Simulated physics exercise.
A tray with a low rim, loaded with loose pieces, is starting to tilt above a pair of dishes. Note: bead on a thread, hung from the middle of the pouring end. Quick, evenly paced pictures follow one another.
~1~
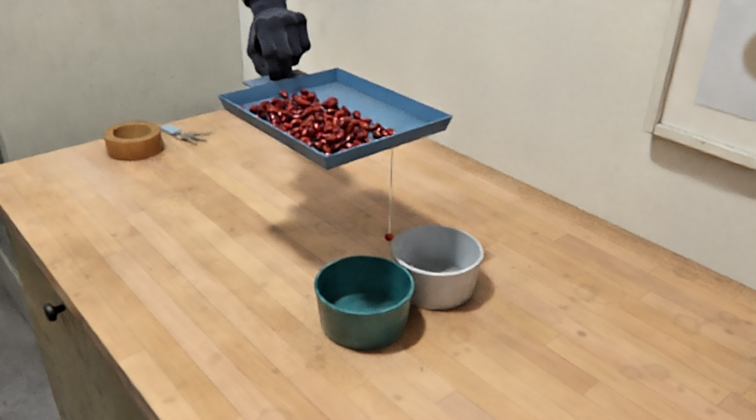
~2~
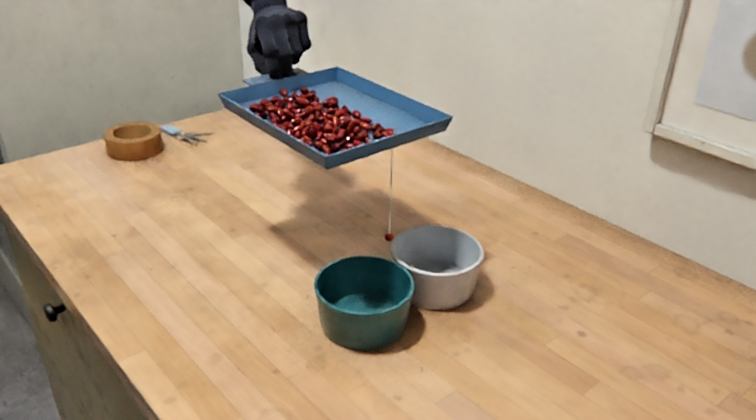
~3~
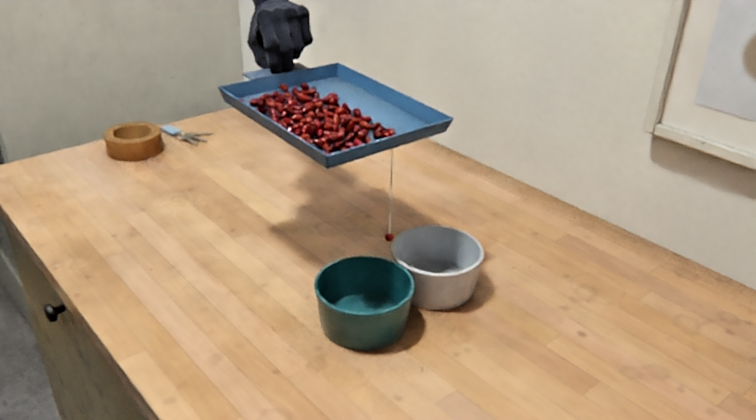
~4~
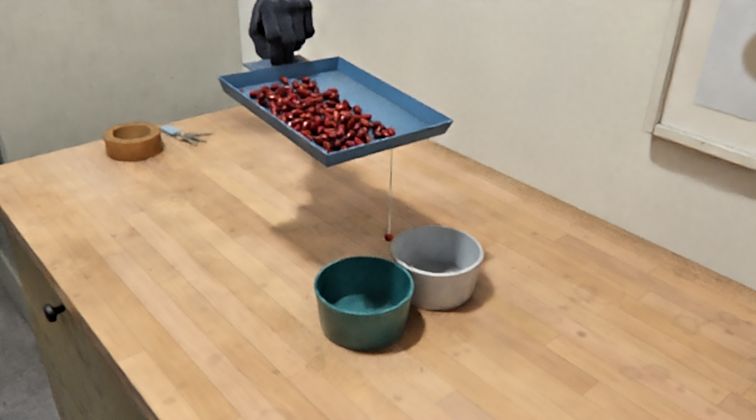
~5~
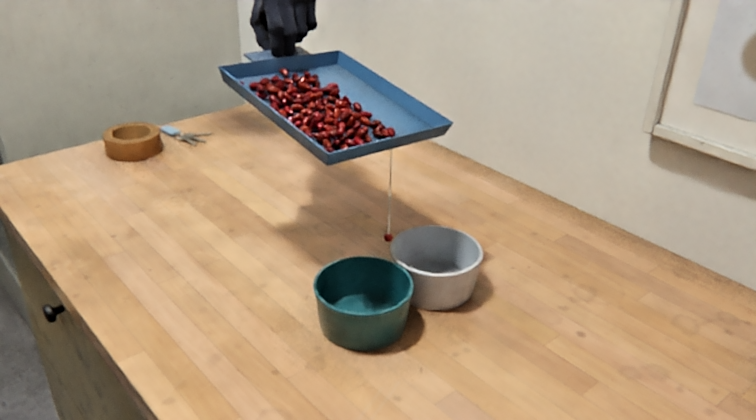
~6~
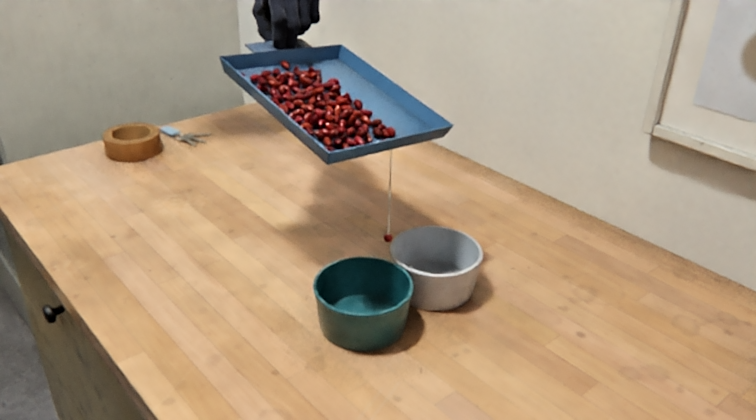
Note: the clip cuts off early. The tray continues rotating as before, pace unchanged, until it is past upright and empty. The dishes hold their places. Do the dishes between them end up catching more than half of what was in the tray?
Yes.
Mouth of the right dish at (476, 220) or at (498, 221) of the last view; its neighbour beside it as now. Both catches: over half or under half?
At place one the bulk; at place two the bulk.
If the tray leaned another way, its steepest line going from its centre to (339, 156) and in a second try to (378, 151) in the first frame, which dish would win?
In the first case it's the one on the left, in the second the one on the left.
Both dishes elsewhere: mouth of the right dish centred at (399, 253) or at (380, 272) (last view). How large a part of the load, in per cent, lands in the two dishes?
The first position comes out at 30 per cent, the other at 10 per cent.
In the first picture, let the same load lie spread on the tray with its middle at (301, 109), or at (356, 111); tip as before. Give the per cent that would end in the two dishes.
About 70 and 70 per cent.
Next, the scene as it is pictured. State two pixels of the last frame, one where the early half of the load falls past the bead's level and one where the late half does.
Around (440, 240), followed by around (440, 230).
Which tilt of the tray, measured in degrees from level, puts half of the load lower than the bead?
Somewhere near 110 degrees, I'd say.
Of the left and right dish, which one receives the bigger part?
The one in question is the right-side one.
Shortly afterwards, tray tipped steeply; all but a few on the tray; only a few in the air.
Next, tray tipped right over; the bulk on the tray; a little in the right dish; only a few outside both; near a quarter in the air.
Some moments later, tray tipped past a quarter turn; only a few in the left dish; near two thirds in the right dish; near a third outside both.
In the end, tray tipped past a quarter turn; only a few in the left dish; near two thirds in the right dish; near a third outside both.
